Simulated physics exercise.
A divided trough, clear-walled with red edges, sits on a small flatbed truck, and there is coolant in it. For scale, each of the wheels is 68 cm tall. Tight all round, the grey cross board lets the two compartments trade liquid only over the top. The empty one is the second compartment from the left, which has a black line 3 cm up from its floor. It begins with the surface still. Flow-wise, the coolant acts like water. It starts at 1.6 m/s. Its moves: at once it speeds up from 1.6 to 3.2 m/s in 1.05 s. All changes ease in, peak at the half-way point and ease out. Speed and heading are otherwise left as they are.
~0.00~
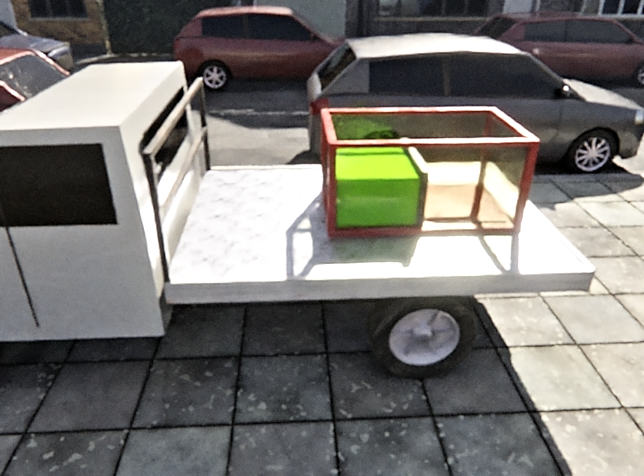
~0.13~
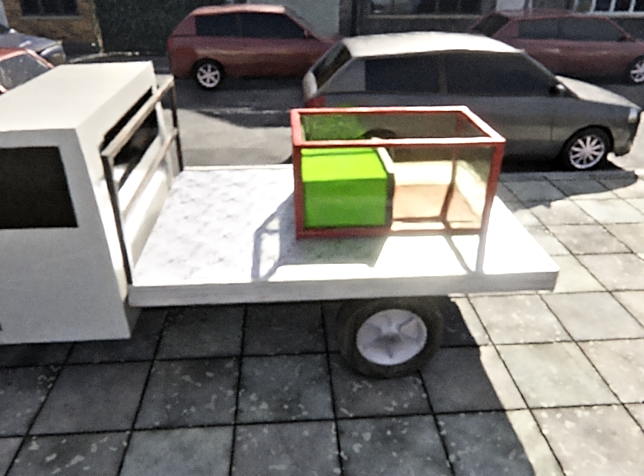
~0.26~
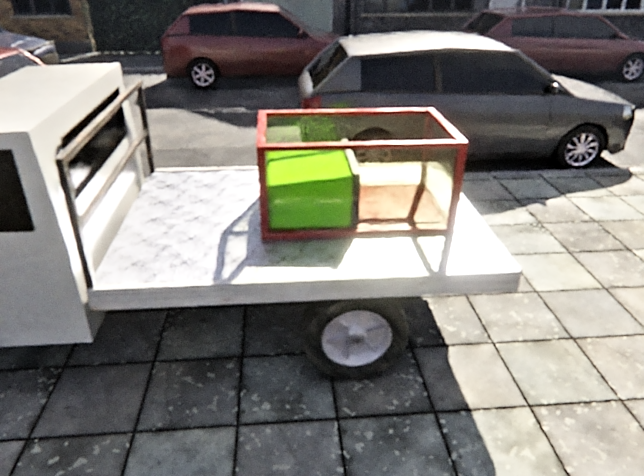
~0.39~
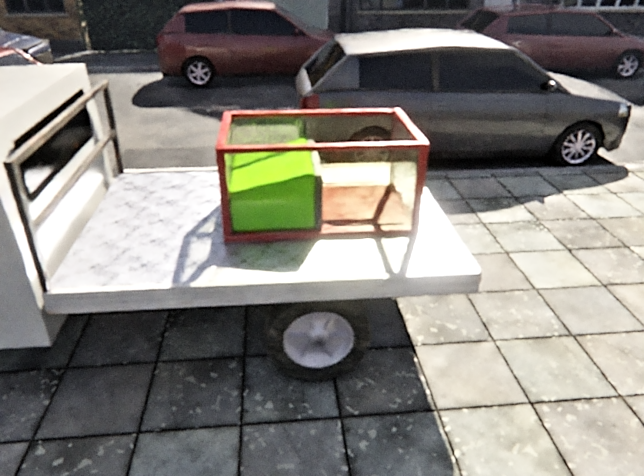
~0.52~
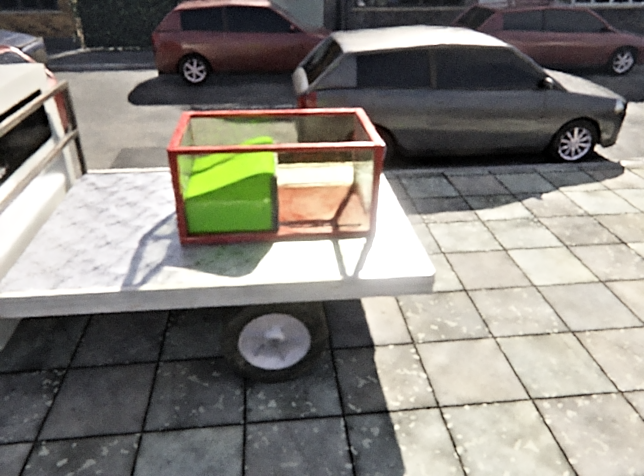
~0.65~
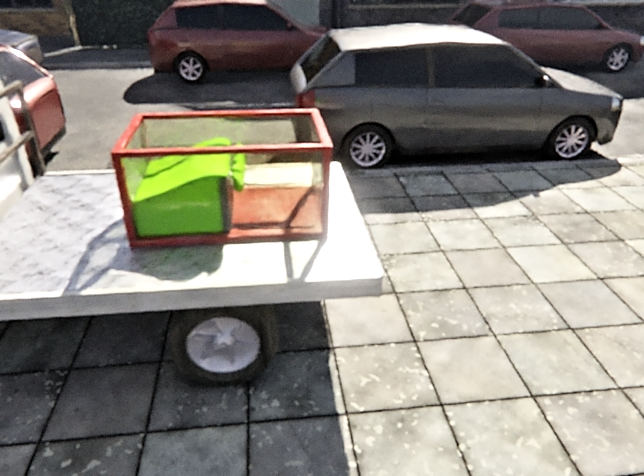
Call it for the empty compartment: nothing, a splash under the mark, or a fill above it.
A splash under the mark.
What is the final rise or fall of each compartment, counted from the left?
1 down, 1 up, from the left.
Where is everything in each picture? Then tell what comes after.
The first frame shows surface heights from the left, (377, 174), dry; board top at (426, 172); the front is on the left, levels are read along the near wall; a wheel hub at (426, 342).
The second frame shows surface heights from the left, (344, 175), dry.
The third frame shows surface heights from the left, (310, 176), dry.
The fourth frame shows surface heights from the left, (272, 178), dry.
The fifth frame shows surface heights from the left, (227, 180), dry.
The sixth frame shows surface heights from the left, (176, 183), barely wet; a wheel hub at (223, 351).
Then, 0.95 s in, the mean depths from the left are 34, 1 cm.
Then, 1.45 s in, the mean depths from the left are 34, 1 cm.
Then, 1.95 s in, the mean depths from the left are 34, 1 cm.
Then, 4.03 s in, the mean depths from the left are 34, 1 cm.
